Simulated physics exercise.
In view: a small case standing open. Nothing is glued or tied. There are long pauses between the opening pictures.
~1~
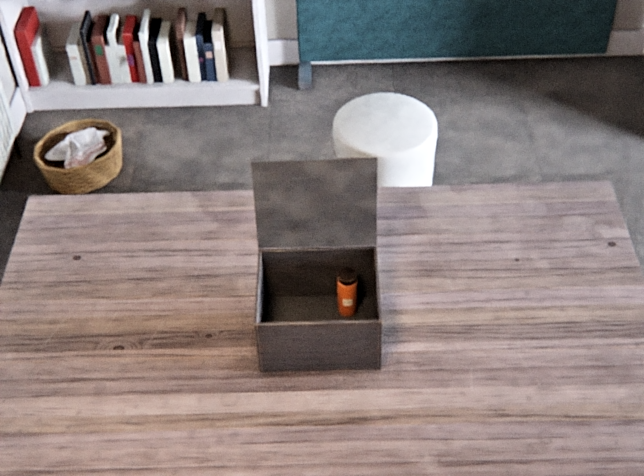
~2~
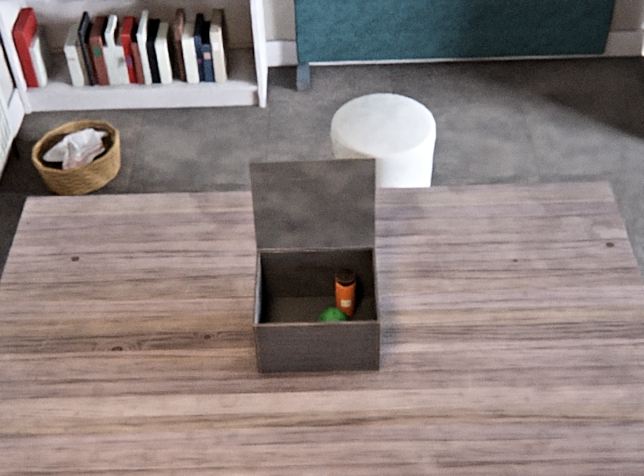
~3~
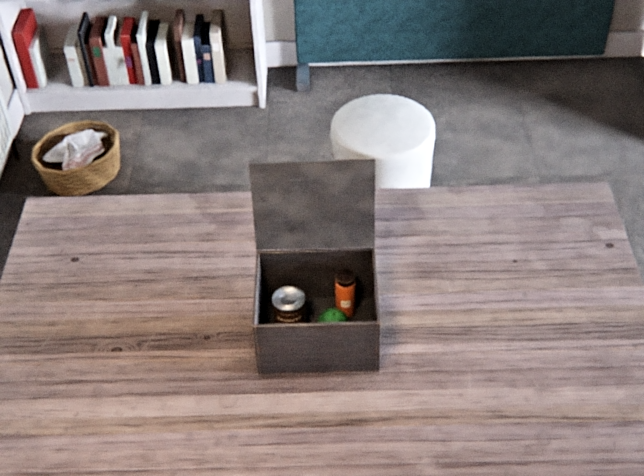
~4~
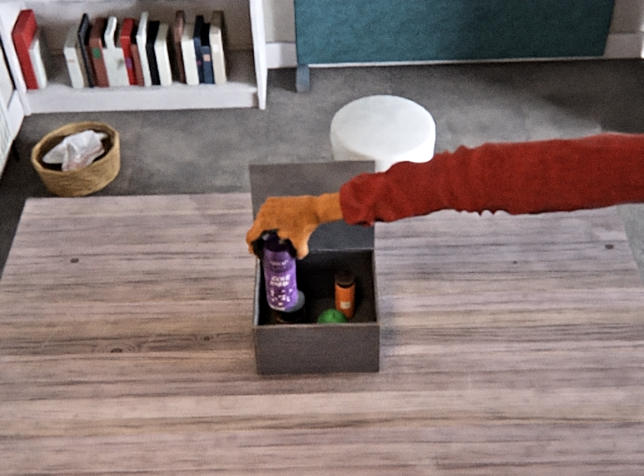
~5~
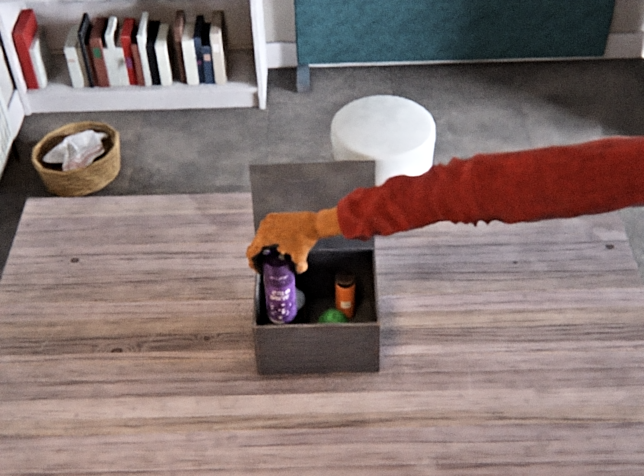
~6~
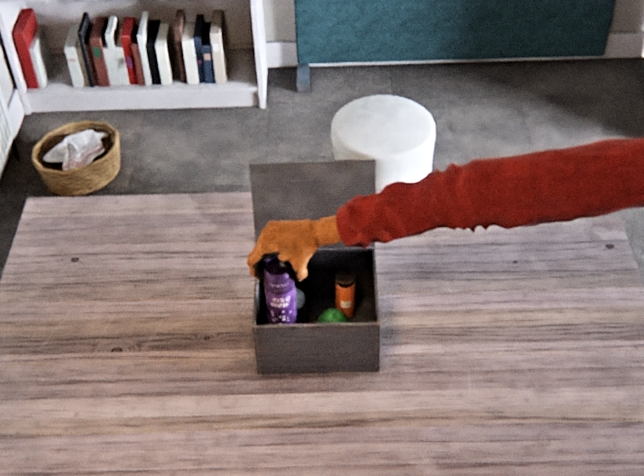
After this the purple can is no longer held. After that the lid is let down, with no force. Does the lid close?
The lid will not close.
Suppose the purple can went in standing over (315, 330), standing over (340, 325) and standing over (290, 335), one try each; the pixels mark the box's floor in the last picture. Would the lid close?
First, it sits on the rim; second, it shuts flat; third, it stays ajar.
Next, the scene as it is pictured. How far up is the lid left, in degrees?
About 10°.
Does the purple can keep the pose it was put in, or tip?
It keeps its pose.
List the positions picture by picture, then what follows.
The last thing is not in view yet; orange shaker (348, 292), in the first frame.
The last thing is not in view yet, in the second frame.
The last thing is not in view yet; brown tin (290, 314), in the third frame.
Still above its spot; purple can (280, 274); orange shaker (345, 295), in the fourth frame.
Still above its spot; purple can (280, 288), in the fifth frame.
In place under the hand; purple can (281, 295), in the sixth frame.
Then, 1.30 s later than the last frame, lid 77° above the rim; purple can moved well along near (283, 328).
Then, 2.10 s later than the last frame, lid 26° above the rim; purple can moved well along near (283, 328).
When it is over, lid 10° above the rim; moved from the start, purple can; the other 3 as before. End places, in pixels of the last picture, purple can near (283, 328).
